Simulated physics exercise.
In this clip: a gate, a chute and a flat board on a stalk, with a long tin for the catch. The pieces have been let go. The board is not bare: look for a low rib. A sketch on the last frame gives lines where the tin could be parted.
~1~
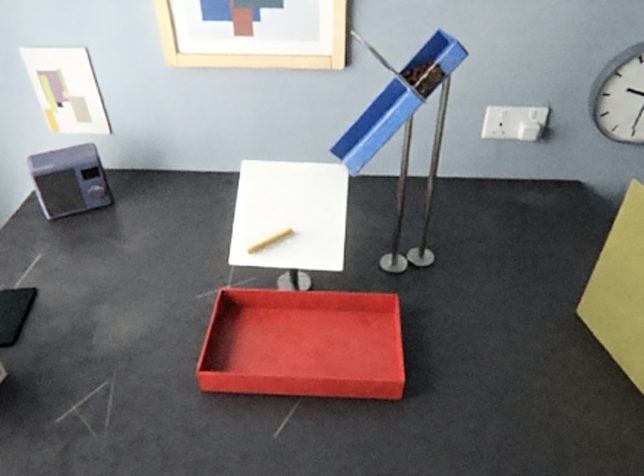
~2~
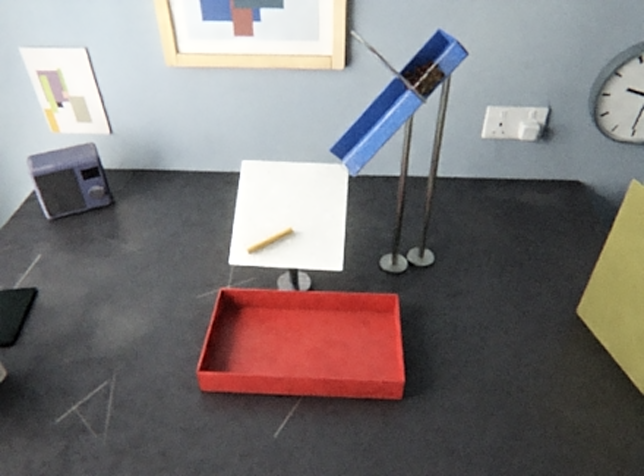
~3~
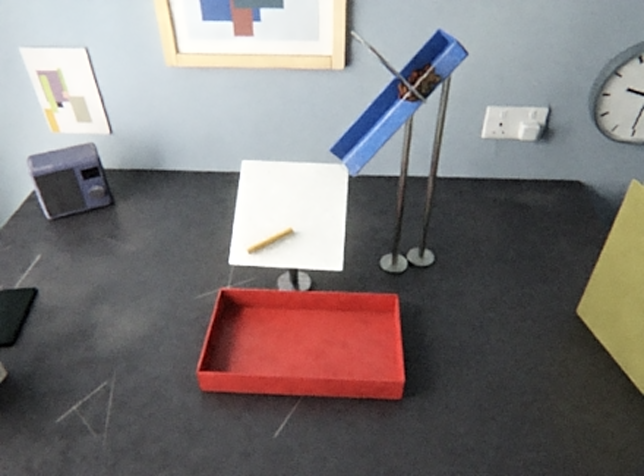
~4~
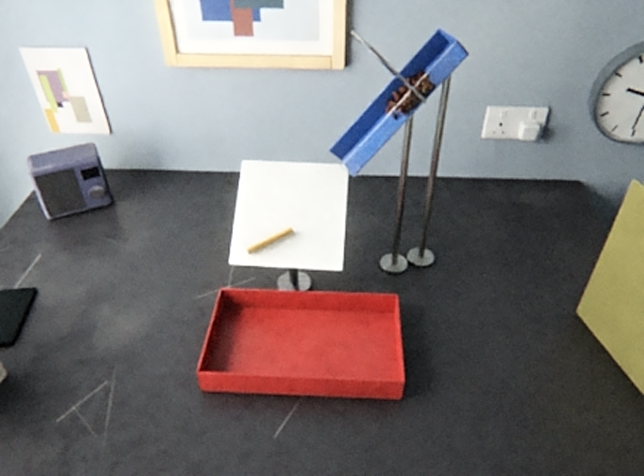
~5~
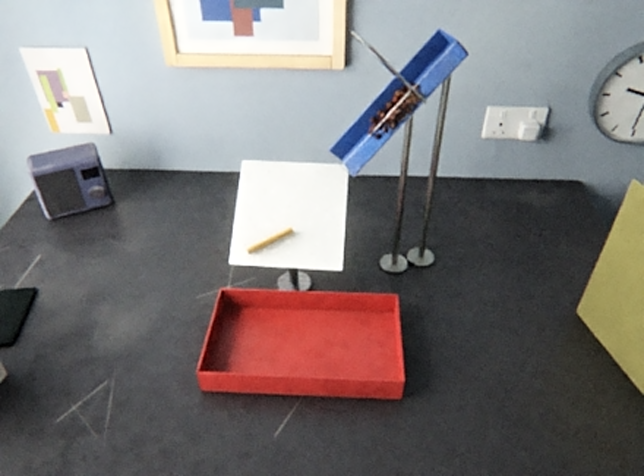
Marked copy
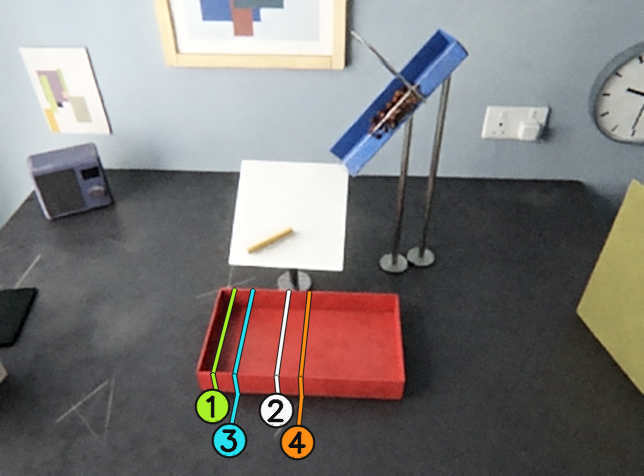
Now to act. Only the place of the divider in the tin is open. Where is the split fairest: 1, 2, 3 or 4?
Use line 2.
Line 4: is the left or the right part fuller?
Left.
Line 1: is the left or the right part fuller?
Right.
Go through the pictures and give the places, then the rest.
Load behind the gate at (420, 80), flat chocolate drops; lip of the chute at (347, 168), sloping fairly steeply, in the first frame.
Middle of the board at (290, 213), tilted fairly steeply; middle of its low edge at (285, 267); of its high edge at (295, 163), in the second frame.
Front corners of the tin at (197, 372) and (404, 381), empty; front of the load at (401, 97), in the third frame.
Middle of the load at (406, 98); its front at (389, 112), about a third of the way to the lip; rib from (292, 228) to (246, 250), in the fourth frame.
Middle of the load at (396, 107); its front at (371, 134), about two thirds of the way to the lip, in the fifth frame.
On the marked copy, line 1 crosses the front rim at (213, 373); line 2 crosses the front rim at (276, 376); line 3 crosses the front rim at (234, 374); line 4 crosses the front rim at (300, 377).
For line 1, of what is caught, a small part on the left of the divider, nearly all on the right.
For line 2, of what is caught, about half on the left of the divider, about half on the right.
For line 3, of what is caught, about a quarter on the left of the divider, most on the right.
For line 4, of what is caught, most on the left of the divider, a small part on the right.
